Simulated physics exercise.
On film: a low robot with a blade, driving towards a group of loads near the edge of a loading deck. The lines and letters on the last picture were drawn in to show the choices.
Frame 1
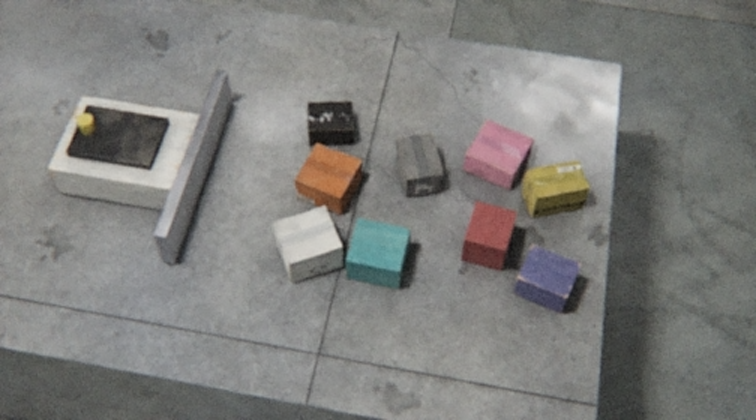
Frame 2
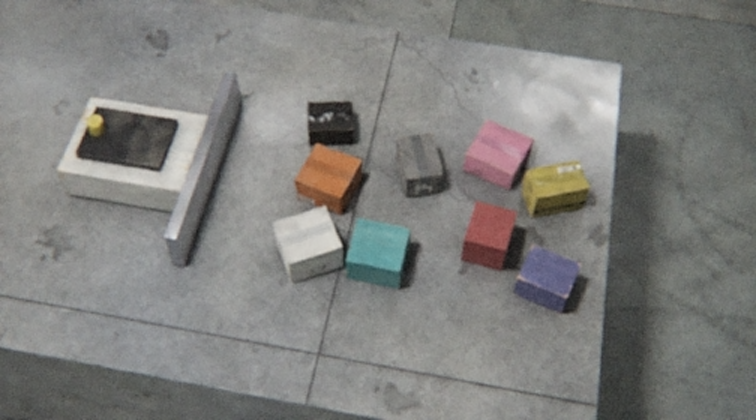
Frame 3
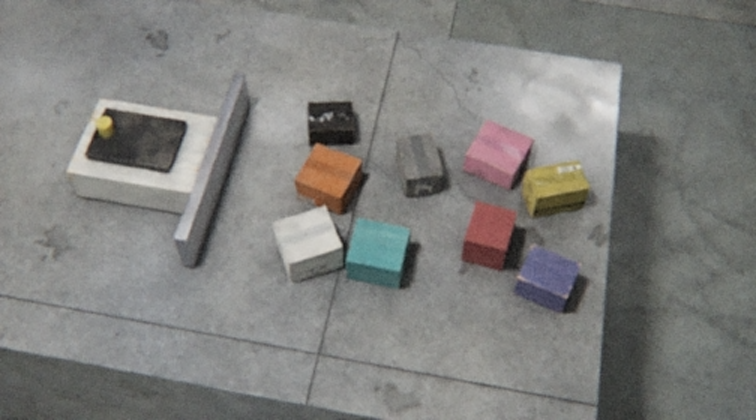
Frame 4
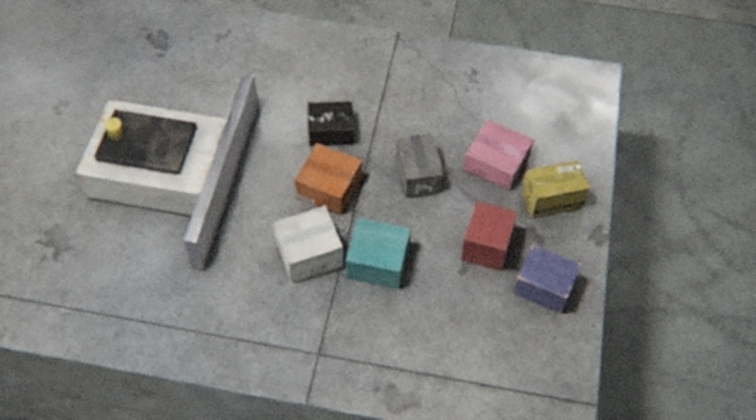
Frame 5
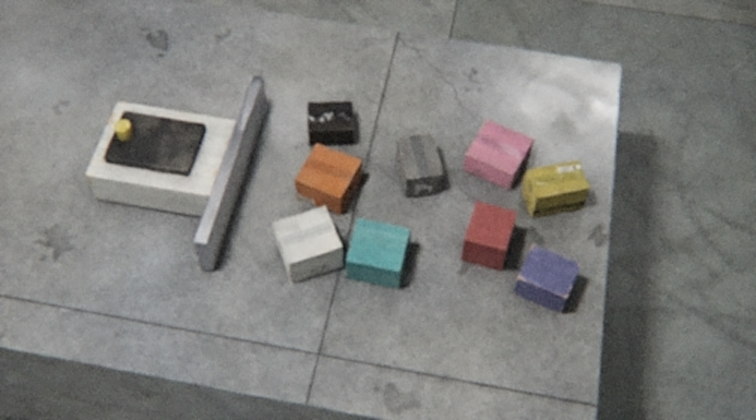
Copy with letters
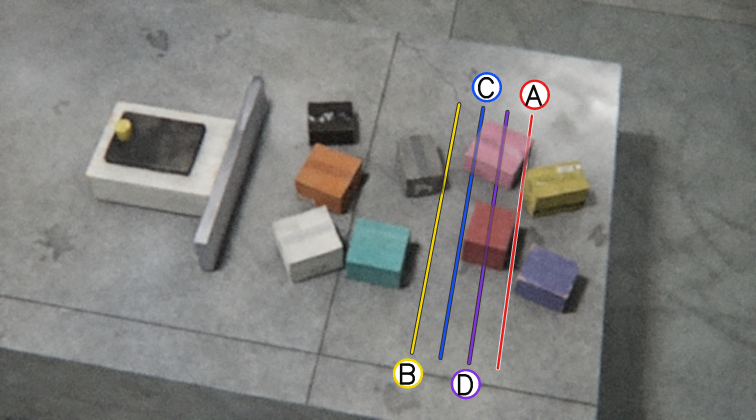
On a grey concrete deck, a low white robot with a wide upright blade crept slowly to the right towards a loose group of small coloured boxes, which all stayed still and untouched.
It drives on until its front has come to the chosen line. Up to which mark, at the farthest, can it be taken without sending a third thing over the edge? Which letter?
No farther than A.
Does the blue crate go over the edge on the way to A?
Yes.
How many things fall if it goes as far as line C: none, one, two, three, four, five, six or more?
By then, none.
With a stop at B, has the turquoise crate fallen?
No.
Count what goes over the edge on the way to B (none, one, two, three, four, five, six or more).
In all, none.
On the marked copy, A at (516, 231); B at (438, 218); C at (464, 222); D at (490, 227).
Taking A. A third of the way, robot (262, 160); white parcel (350, 264); turquoise crate (407, 258).
Two thirds of the way, robot (365, 177); blue crate (567, 282); yellow parcel (565, 192).
When it is over, robot (444, 190); yellow parcel over the edge; blue crate over the edge; two fallen.
As for the rest, B is within the limit but short; C is within the limit but short; D is within the limit but short.
